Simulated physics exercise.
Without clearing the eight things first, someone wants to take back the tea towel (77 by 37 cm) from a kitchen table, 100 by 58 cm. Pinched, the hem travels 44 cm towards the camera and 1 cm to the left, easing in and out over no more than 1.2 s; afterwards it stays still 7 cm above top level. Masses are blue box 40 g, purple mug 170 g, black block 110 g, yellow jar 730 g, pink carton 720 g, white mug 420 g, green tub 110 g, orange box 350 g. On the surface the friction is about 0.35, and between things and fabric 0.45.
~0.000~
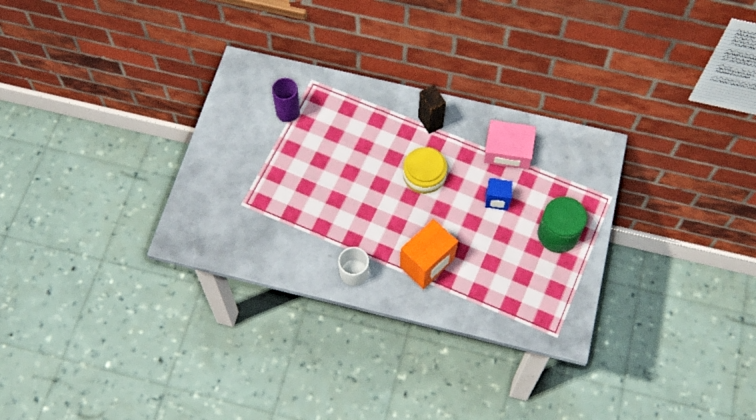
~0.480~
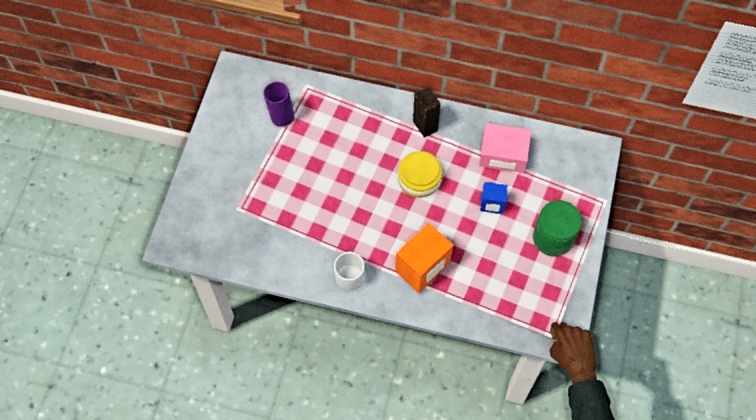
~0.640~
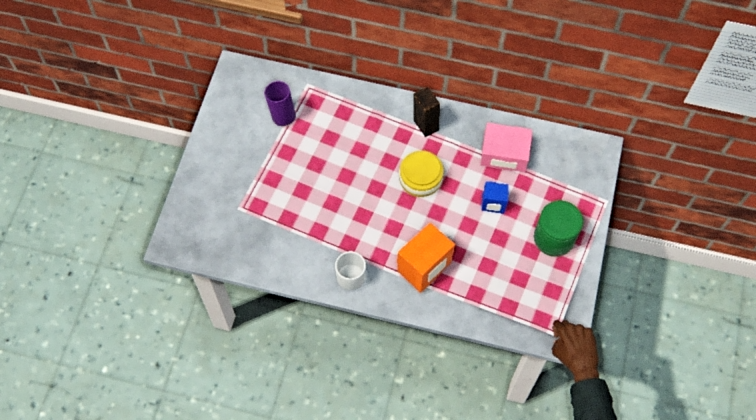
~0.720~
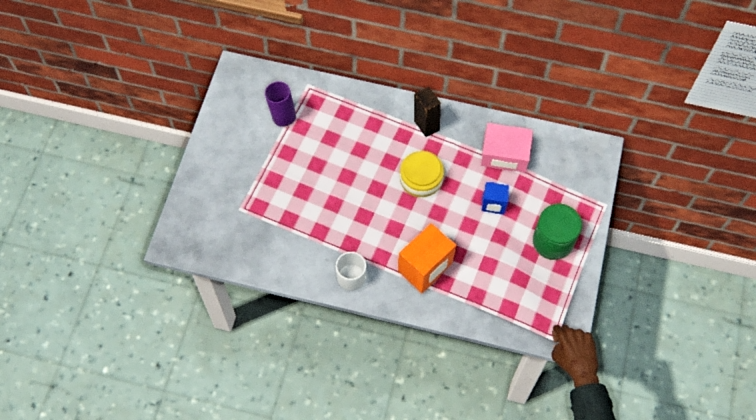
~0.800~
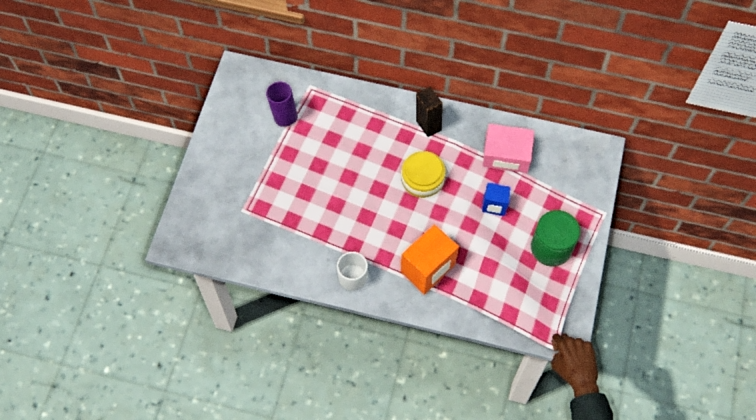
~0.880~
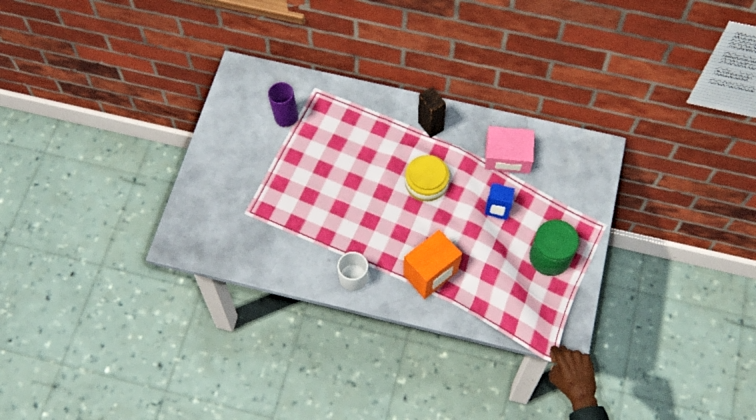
At the start, a pink-and-white checked cloth lies on a grey table with a purple mug, yellow jar, boxes and a green tub around and on it. A hand then grips its near right corner and pulls it slightly towards the camera, creasing the cloth as the green tub shifts along with it.
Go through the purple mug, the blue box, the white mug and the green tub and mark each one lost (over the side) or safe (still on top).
Marks: Purple mug safe, blue box lost, white mug safe, green tub lost.
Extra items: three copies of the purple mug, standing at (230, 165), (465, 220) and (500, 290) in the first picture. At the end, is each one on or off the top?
In order: Holds on; comes off; comes off.
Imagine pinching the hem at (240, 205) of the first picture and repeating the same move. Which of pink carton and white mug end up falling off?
Lab note: Pink carton is still up there, white mug is gone from the top.
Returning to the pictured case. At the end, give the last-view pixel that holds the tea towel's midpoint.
(480, 351), roughly.
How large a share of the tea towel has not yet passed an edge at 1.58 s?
Some 45 in a hundred.
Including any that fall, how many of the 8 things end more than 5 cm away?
That gives 4.
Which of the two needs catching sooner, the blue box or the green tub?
The green one goes first.
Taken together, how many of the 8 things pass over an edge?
It adds up to 3.
By 1.1 s, 90 % of the tea towel is still over the top; green tub 17 cm off its start, blue box on its side, 9 cm off its start, yellow jar 12 cm off its start.
By 1.4 s, 70 % of the tea towel is still over the top; green tub 33 cm off its start, blue box on its side, 22 cm off its start, yellow jar 24 cm off its start.
By 1.6 s, 45 % of the tea towel is still over the top; green tub over the edge, blue box on its side, 37 cm off its start at (562, 349), yellow jar 39 cm off its start at (500, 314).
By 1.8 s, 45 % of the tea towel is still over the top; green tub over the edge, blue box over the edge, orange box over the edge.
By 3.4 s, 45 % of the tea towel is still over the top; green tub over the edge, blue box over the edge, purple mug 0 cm off its start at (283, 94), white mug 0 cm off its start at (353, 266).
